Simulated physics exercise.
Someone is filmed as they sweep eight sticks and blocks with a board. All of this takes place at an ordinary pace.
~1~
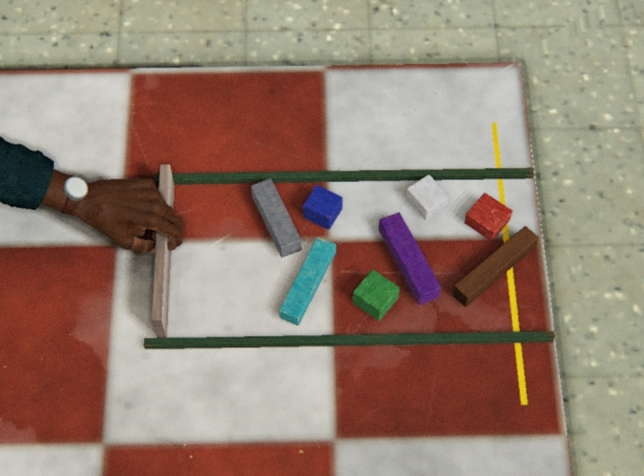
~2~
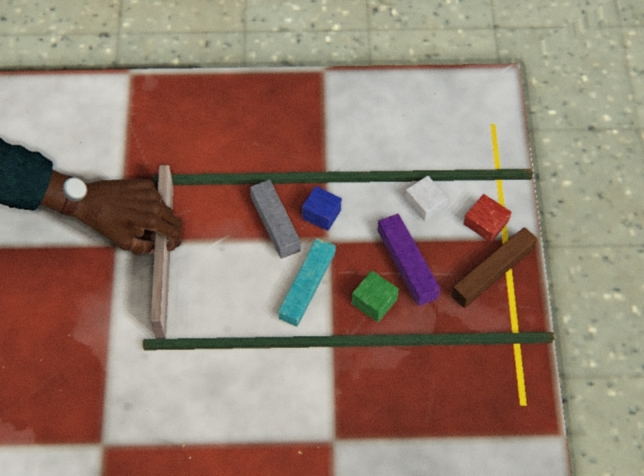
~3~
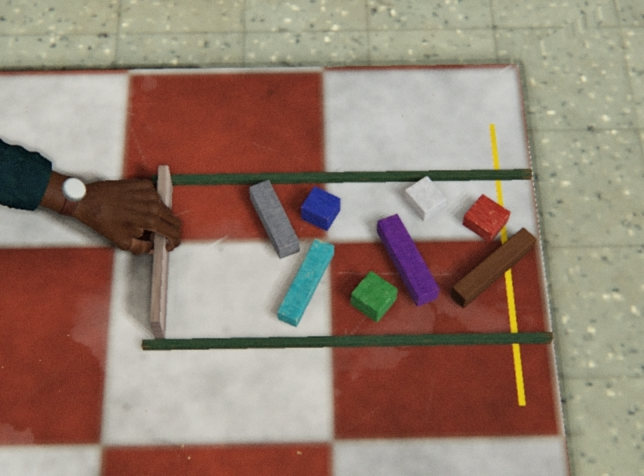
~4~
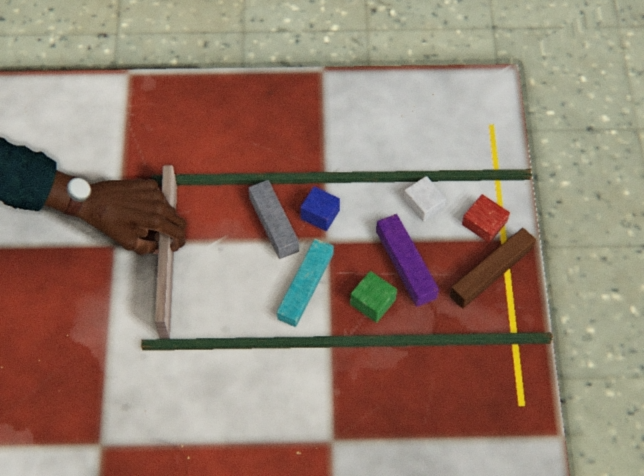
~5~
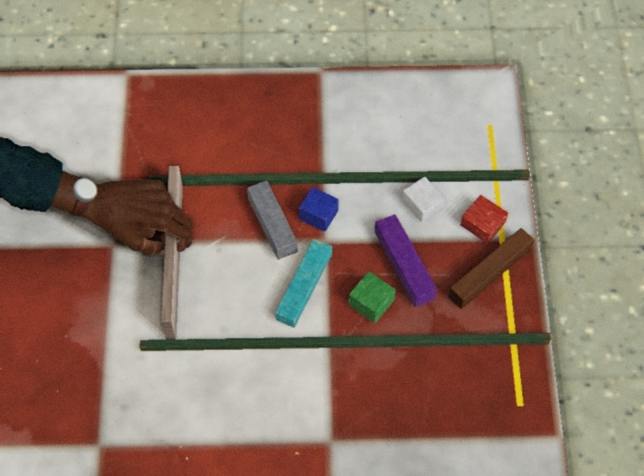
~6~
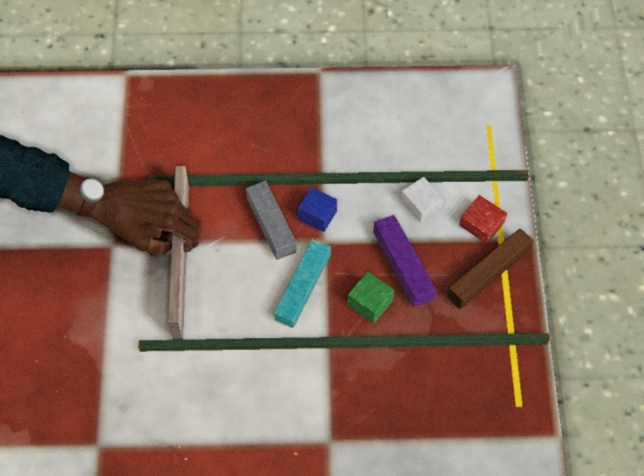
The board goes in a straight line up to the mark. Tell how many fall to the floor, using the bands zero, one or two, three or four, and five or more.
Five or more fall to the floor.
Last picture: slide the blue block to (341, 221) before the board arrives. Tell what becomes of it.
Lab note: It does not drop.
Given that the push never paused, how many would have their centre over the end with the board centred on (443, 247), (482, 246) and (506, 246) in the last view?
The counts: 1, 4 and 6.
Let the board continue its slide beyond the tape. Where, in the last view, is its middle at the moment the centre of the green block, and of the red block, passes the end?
The middle is at (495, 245) when it's the green block, and at (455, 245) when it's the red block.
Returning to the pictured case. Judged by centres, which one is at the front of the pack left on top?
The blue block finishes closest.
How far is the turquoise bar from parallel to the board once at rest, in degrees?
It comes to around 20 degrees.
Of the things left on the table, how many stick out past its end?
That'd be 2.
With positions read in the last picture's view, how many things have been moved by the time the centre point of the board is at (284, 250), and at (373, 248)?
By then 3, and 7.
A little later, none off yet; brown stick at rest near (490, 268); red block at rest near (483, 219); white block at rest near (422, 200).
Next, none off yet; brown stick shifted a little near (504, 264); red block at rest near (483, 219); white block shifted a little near (440, 202).
Later still, none off yet; brown stick tilted well over near (565, 276); red block shifted about its own width near (535, 226); white block shifted well along near (517, 196).
When it is over, the number that fall off is five or more; down, green block, purple bar, white block, red block and brown stick.
